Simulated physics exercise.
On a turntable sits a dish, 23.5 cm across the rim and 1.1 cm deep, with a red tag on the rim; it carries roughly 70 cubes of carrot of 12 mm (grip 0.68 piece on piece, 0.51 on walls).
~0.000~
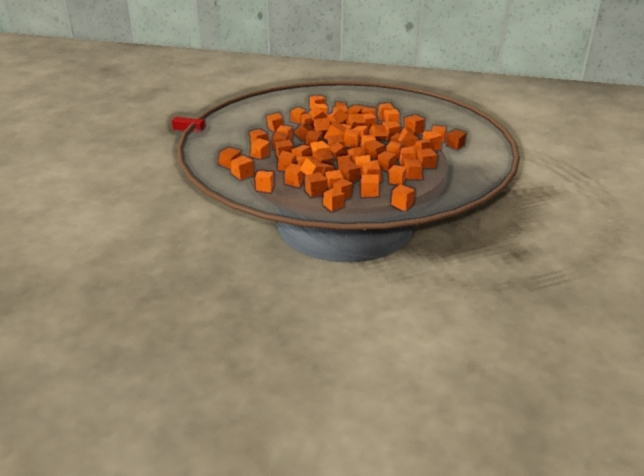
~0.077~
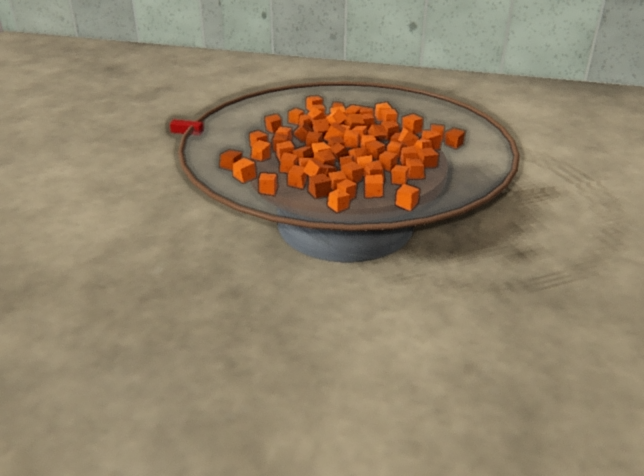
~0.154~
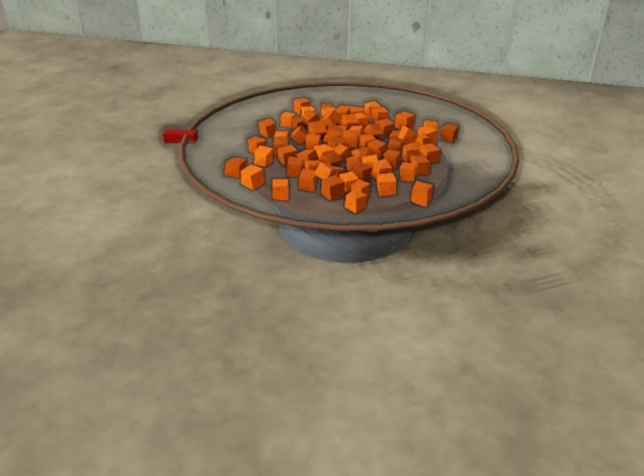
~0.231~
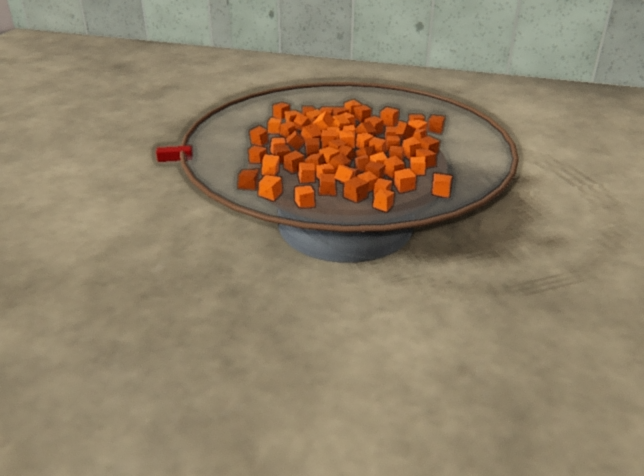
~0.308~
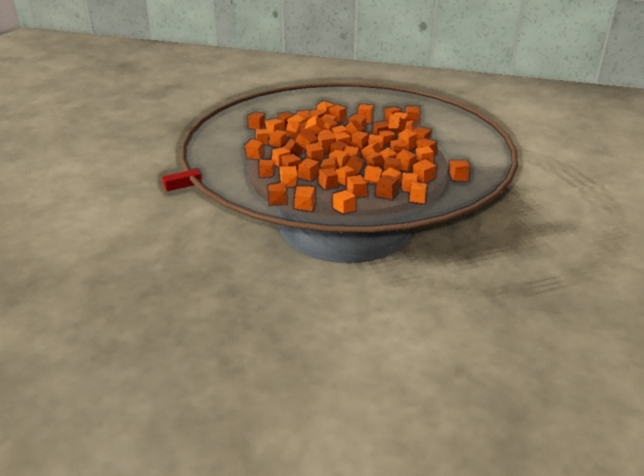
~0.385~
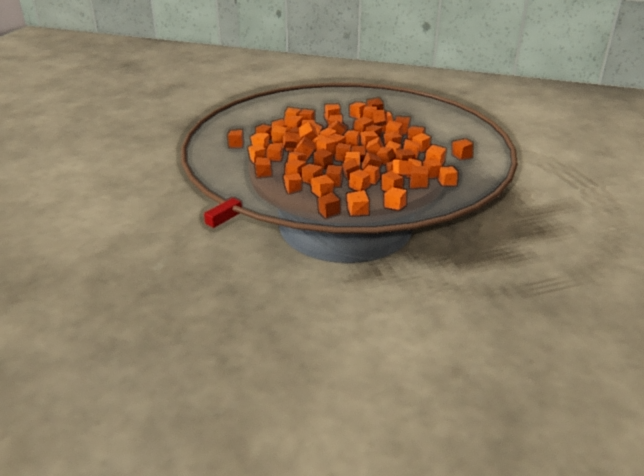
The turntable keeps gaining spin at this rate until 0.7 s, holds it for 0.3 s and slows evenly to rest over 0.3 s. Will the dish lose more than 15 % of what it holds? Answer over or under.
Share spilt, set against 15 %: Over.
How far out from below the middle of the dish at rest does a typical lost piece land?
Some 18 cm.
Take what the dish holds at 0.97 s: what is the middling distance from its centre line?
Roughly 7.0 cm.
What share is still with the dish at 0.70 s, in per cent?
About 100 per cent.
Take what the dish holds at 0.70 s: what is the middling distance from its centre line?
Some 6.0 cm.
Then, at 0.70 s, dish 100 %; middle of the pieces not yet landed near (353, 145).
After 0.97 s, fallen right of where it stops 5 %, fallen behind where it stops 10 %, fallen in front of where it stops 5 %, dish 45 %, fallen left of where it stops 5 %, in the air 25 %; middle of the pieces not yet landed near (355, 153).
After 1.22 s, fallen right of where it stops 15 %, fallen behind where it stops 20 %, fallen in front of where it stops 15 %, dish 30 %, fallen left of where it stops 20 %; middle of the pieces not yet landed near (357, 149).
After 1.45 s, fallen right of where it stops 20 %, fallen behind where it stops 20 %, fallen in front of where it stops 15 %, dish 30 %, fallen left of where it stops 20 %; middle of the pieces not yet landed near (358, 139).
At rest (2.2 s), fallen right of where it stops 20 %, fallen behind where it stops 20 %, fallen in front of where it stops 15 %, dish 30 %, fallen left of where it stops 20 %.
